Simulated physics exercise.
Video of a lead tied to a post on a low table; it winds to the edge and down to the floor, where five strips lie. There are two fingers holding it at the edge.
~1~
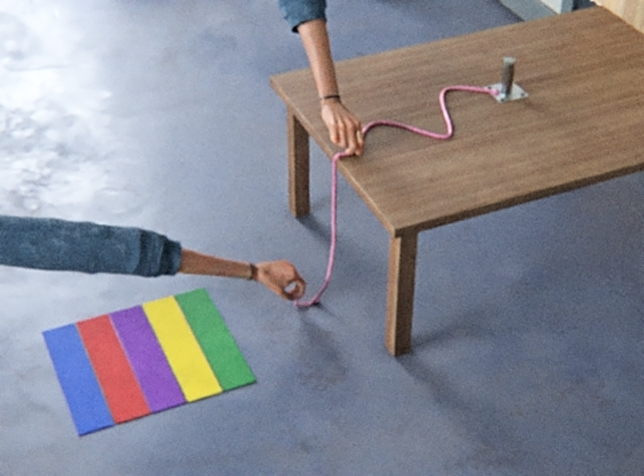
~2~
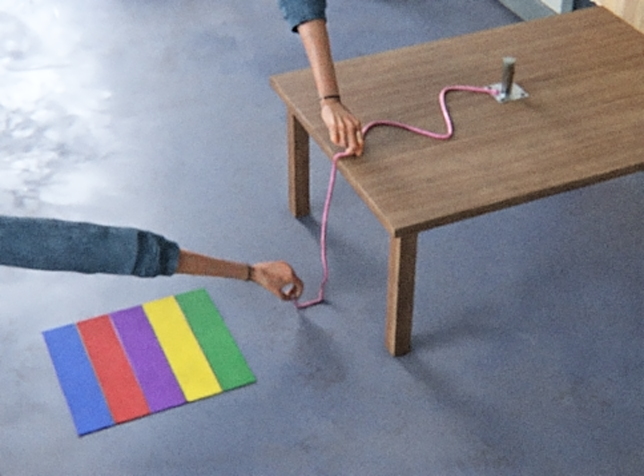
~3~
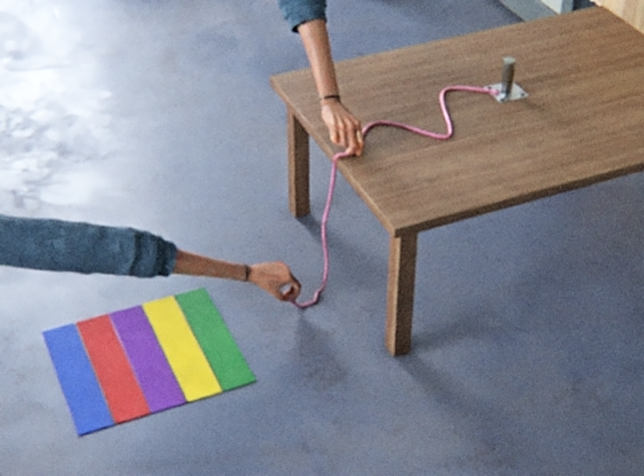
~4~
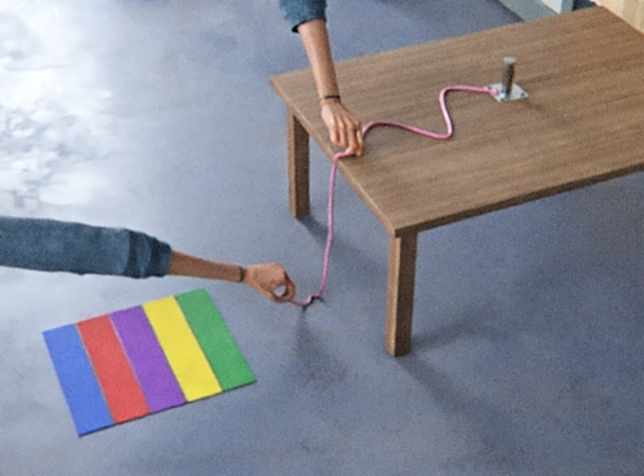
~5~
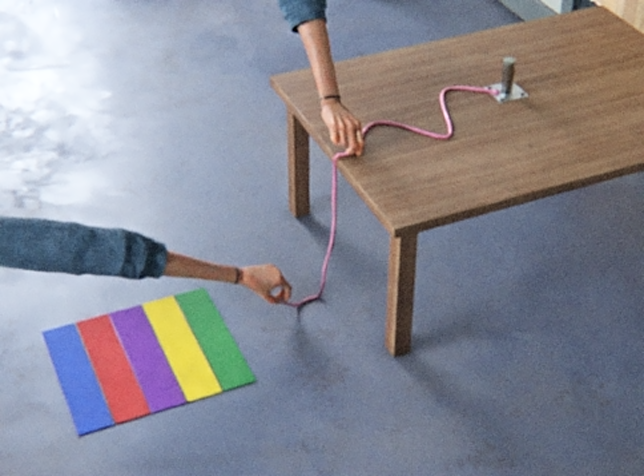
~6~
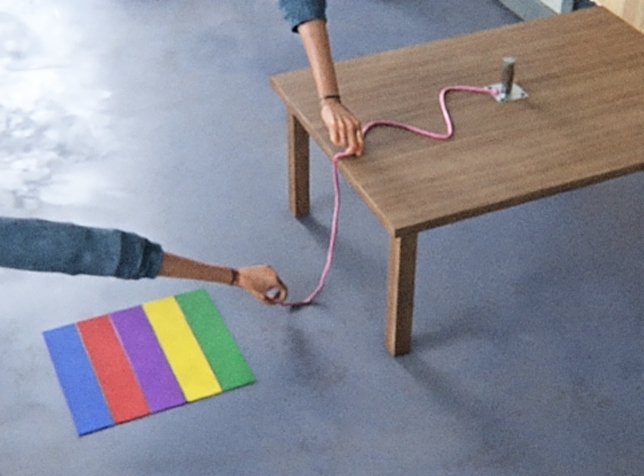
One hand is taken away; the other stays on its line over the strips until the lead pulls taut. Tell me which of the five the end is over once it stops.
It is over the blue strip.
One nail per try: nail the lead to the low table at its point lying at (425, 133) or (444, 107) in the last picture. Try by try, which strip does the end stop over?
It ends on purple the first time and on red the second time.
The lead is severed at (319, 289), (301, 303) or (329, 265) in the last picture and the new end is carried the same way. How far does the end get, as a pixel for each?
Approximate pixels, cut by cut: (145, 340); (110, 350); (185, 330).
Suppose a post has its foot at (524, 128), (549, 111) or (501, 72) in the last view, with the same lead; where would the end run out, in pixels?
The places are (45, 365), (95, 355) and (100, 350).
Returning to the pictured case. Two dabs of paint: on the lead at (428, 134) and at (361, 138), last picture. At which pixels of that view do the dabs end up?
(361, 139) for the first, (288, 188) for the second.
A little later, end near (133, 343); over purple.
Next, end near (93, 354); over red.
When it is tight, end near (70, 361); over blue. The end stops over the blue strip.
